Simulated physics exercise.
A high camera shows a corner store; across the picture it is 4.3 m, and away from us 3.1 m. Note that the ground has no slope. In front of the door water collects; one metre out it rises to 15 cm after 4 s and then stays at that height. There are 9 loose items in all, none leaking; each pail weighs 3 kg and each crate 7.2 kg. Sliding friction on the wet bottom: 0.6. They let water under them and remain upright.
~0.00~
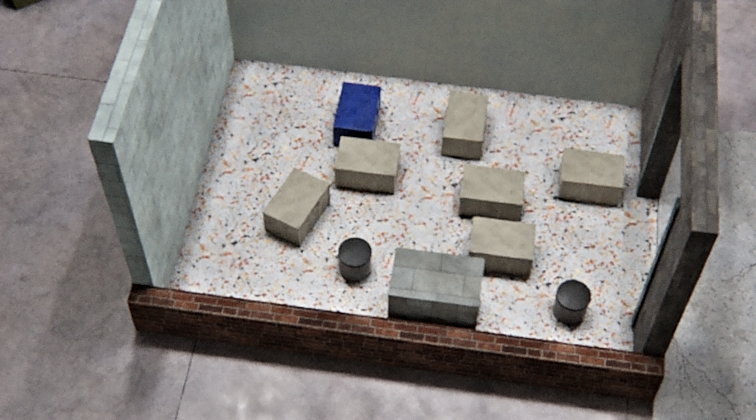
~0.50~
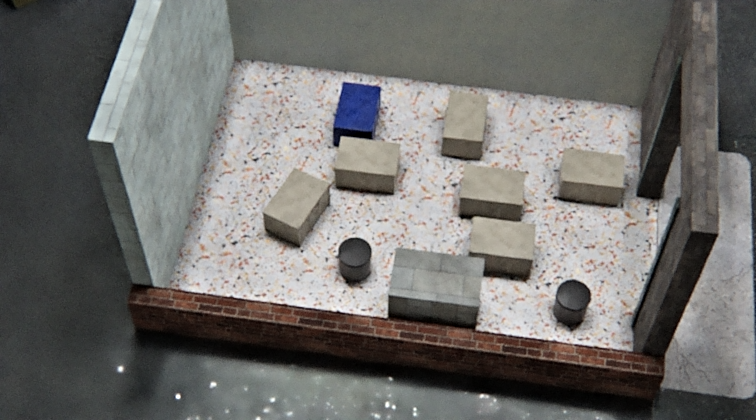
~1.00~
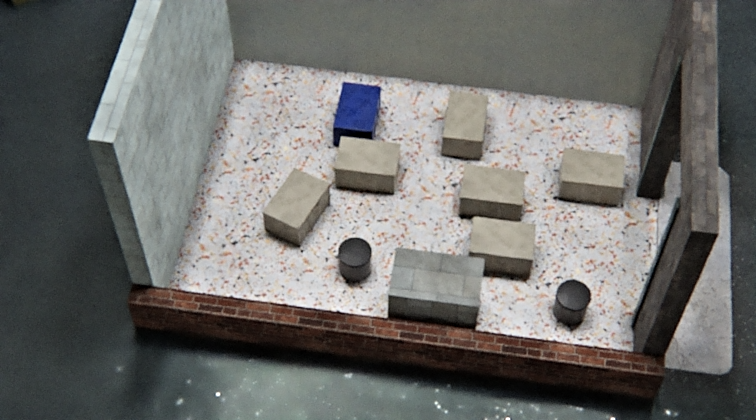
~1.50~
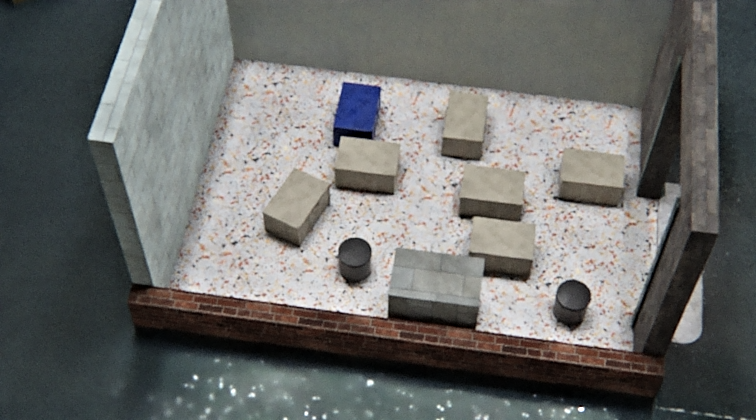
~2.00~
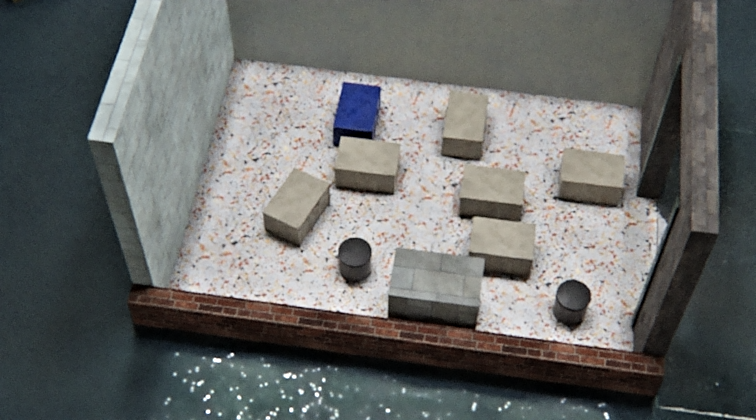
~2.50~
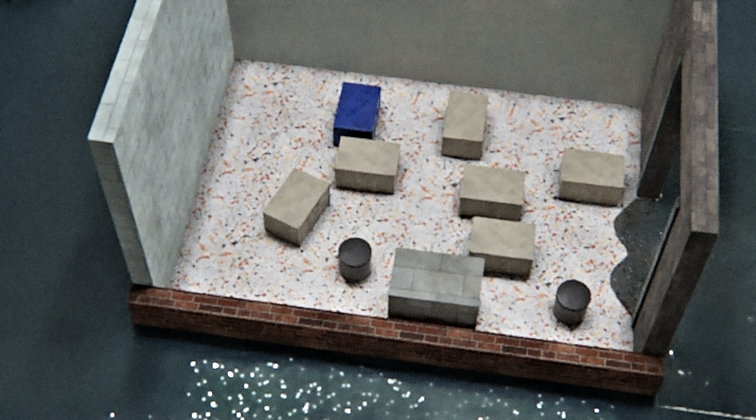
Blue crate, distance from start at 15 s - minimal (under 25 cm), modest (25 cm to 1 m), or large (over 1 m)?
Result: Short displacement.
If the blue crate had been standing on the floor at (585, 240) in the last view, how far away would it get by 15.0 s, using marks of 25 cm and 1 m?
Answer: It covers a big distance.
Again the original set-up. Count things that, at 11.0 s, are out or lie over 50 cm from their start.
I count 7 of them.
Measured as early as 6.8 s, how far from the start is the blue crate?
Shift: About 20 cm.
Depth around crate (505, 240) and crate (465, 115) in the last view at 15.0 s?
Some 10 cm at the first, some 8 cm at the second.
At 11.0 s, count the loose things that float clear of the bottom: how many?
Count: 9.
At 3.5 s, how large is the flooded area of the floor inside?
I'd put it close to 1.5 m2.
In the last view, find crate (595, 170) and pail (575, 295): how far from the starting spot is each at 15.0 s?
60 cm, 50 cm.
After 3.5 s the blue crate is near (357, 106), 0.0 m from its start, aground; 0 afloat.
After 6.8 s the blue crate is near (341, 100), 0.2 m from its start, aground; 3 afloat.
After 11.0 s the blue crate is near (302, 68), 0.7 m from its start, afloat; 9 afloat.
After 15.0 s the blue crate is near (376, 74), 0.4 m from its start, afloat; 9 afloat.
